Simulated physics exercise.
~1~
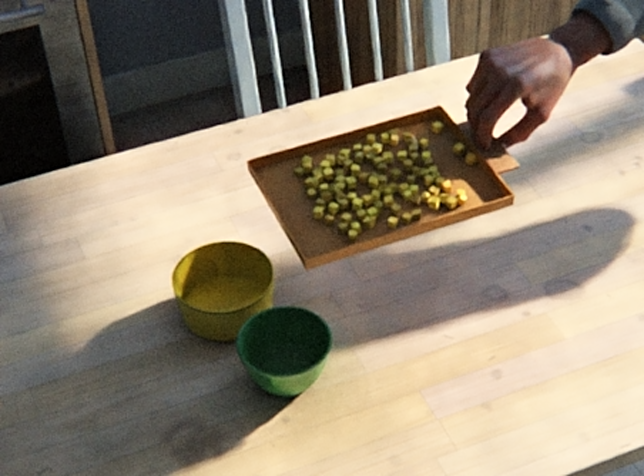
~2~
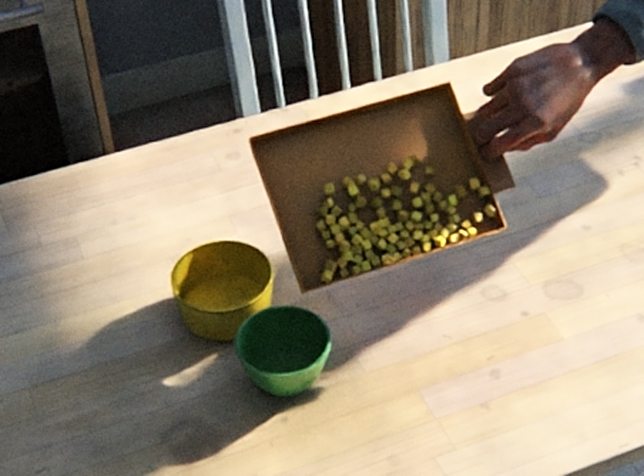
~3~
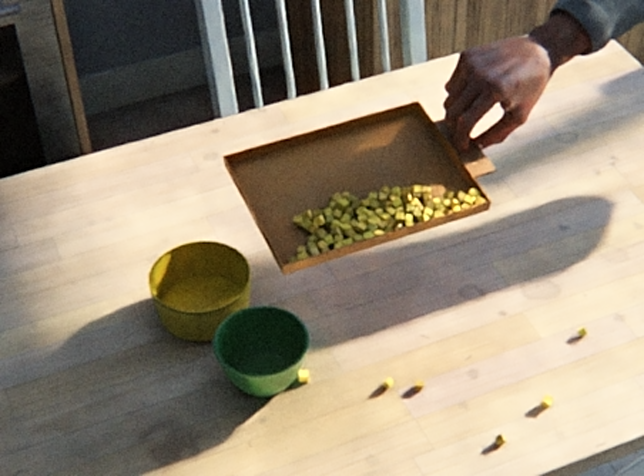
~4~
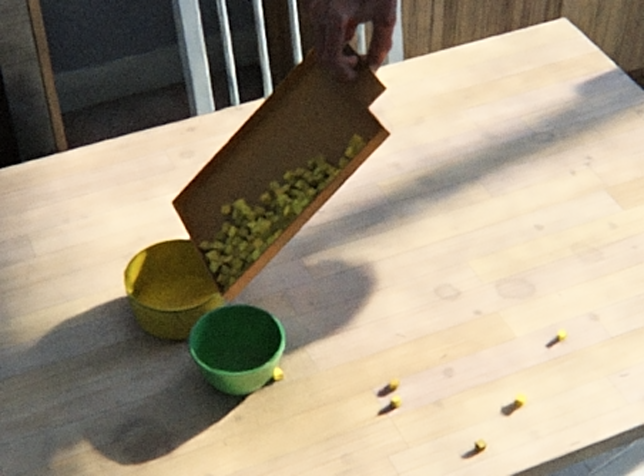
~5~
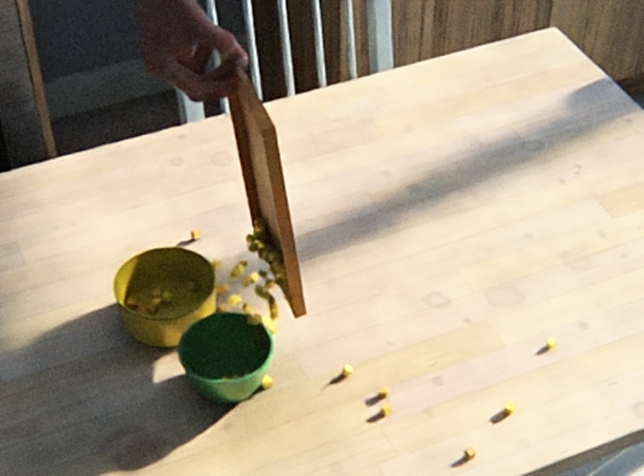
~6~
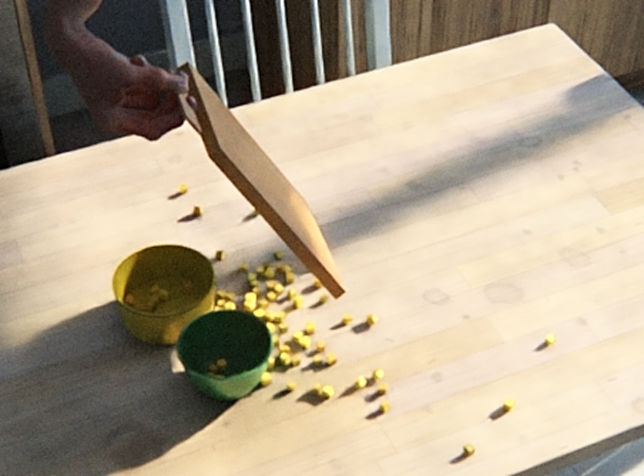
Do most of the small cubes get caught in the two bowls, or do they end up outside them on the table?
Most of the cubes end up outside on the table. Only a few land in the yellow dish and the green bowl.
